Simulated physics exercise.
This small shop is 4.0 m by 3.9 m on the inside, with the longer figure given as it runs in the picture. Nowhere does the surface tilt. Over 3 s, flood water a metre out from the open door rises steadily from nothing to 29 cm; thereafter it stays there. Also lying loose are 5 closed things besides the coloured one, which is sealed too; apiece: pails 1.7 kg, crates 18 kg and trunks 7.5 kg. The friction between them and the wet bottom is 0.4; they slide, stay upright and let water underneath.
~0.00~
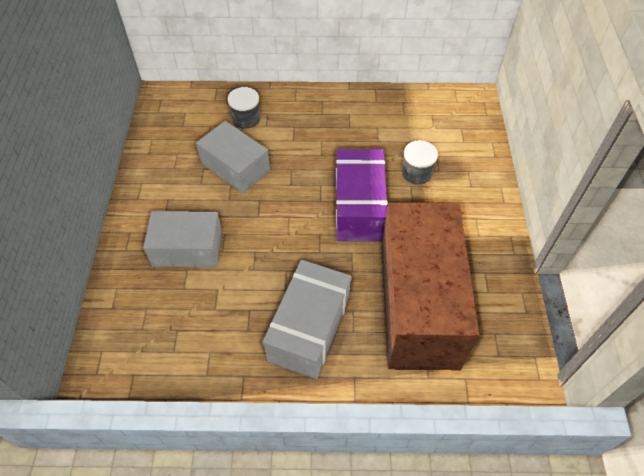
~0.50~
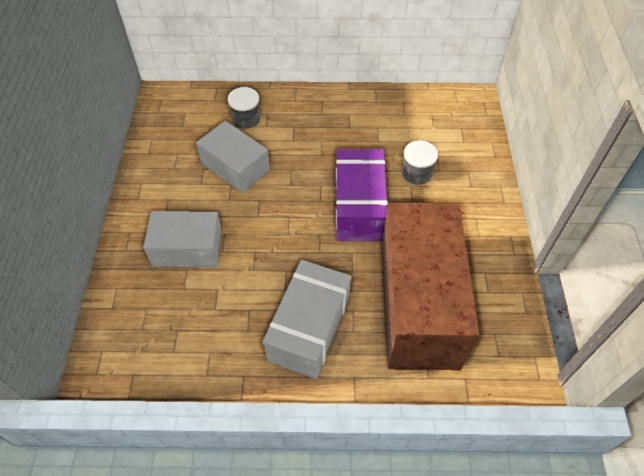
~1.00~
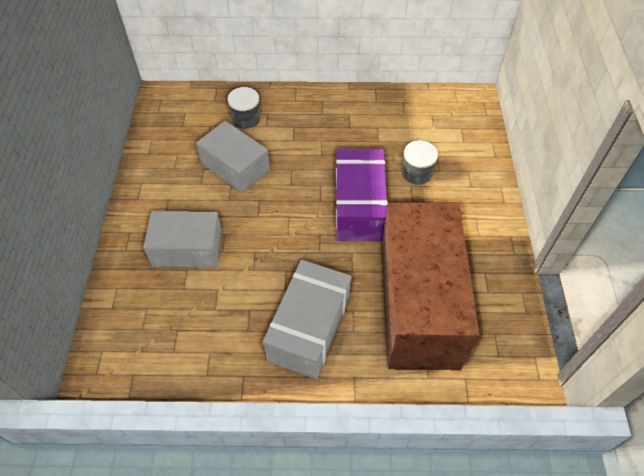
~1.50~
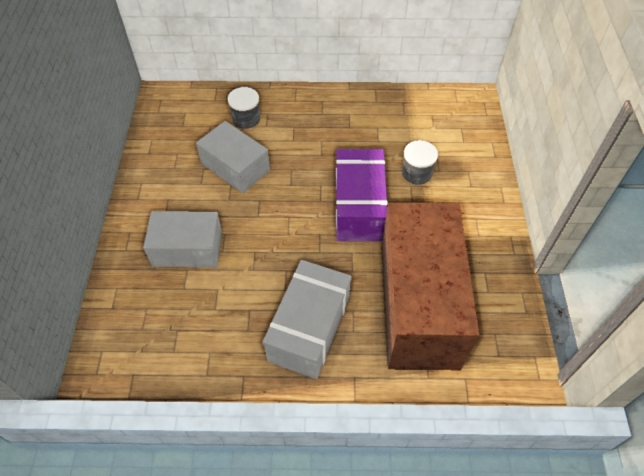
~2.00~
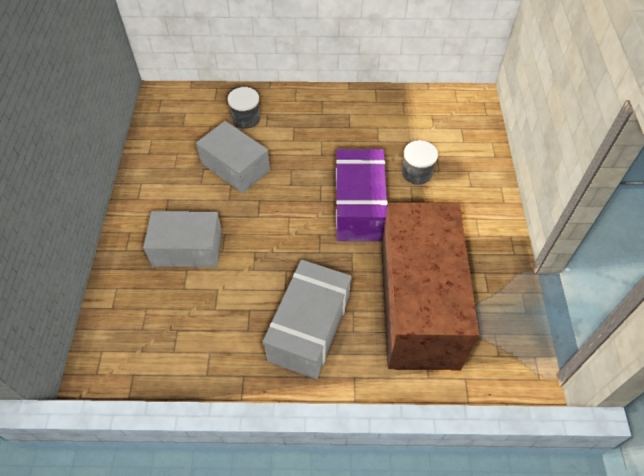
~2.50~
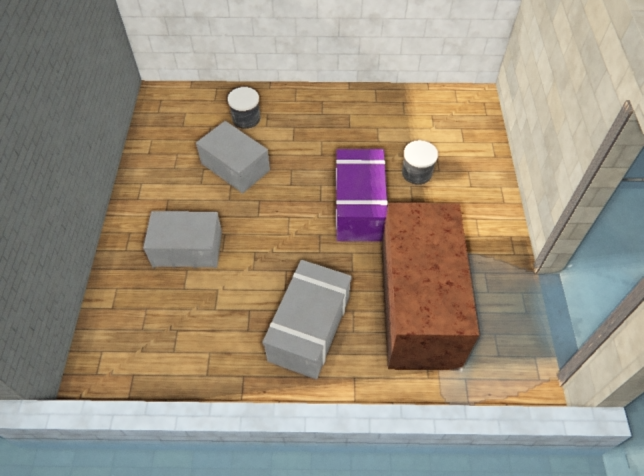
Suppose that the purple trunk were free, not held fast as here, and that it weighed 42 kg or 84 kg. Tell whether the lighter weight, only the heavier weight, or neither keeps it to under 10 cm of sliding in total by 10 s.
It will take just the lighter choice to stop it.
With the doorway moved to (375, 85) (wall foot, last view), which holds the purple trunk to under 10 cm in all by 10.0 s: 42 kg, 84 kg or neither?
Moved there, the heavy choice alone works.
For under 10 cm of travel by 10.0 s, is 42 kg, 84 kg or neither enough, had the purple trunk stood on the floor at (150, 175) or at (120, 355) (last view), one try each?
In that order: Just the heavier works; just the heavier works.
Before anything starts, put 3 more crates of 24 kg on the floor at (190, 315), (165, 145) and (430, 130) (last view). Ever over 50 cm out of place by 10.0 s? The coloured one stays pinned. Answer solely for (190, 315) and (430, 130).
Taking them in order, the first is inside the line and the second is beyond the line.
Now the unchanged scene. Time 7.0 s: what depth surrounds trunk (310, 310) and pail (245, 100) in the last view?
Some 2 cm at the first, some 3 cm at the second.
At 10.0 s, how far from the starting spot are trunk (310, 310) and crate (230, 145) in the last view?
They've ended up 80 cm and 60 cm away, in that order.
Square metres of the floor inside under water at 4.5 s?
Roughly 8.0 m2 of it is wet.
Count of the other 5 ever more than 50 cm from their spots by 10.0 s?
Count: 4.
After 3.5 s the purple trunk would be 0 cm from its start with 42 kg and 0 cm from its start with 84 kg; 0 cm of water round it then.
After 4.5 s the purple trunk would be 0 cm from its start with 42 kg and 0 cm from its start with 84 kg; 1 cm of water round it then.
After 7.0 s the purple trunk would be 0 cm from its start with 42 kg and 0 cm from its start with 84 kg; 2 cm of water round it then.
After 10.0 s the purple trunk would be 0 cm from its start with 42 kg and 0 cm from its start with 84 kg; 6 cm of water round it then.
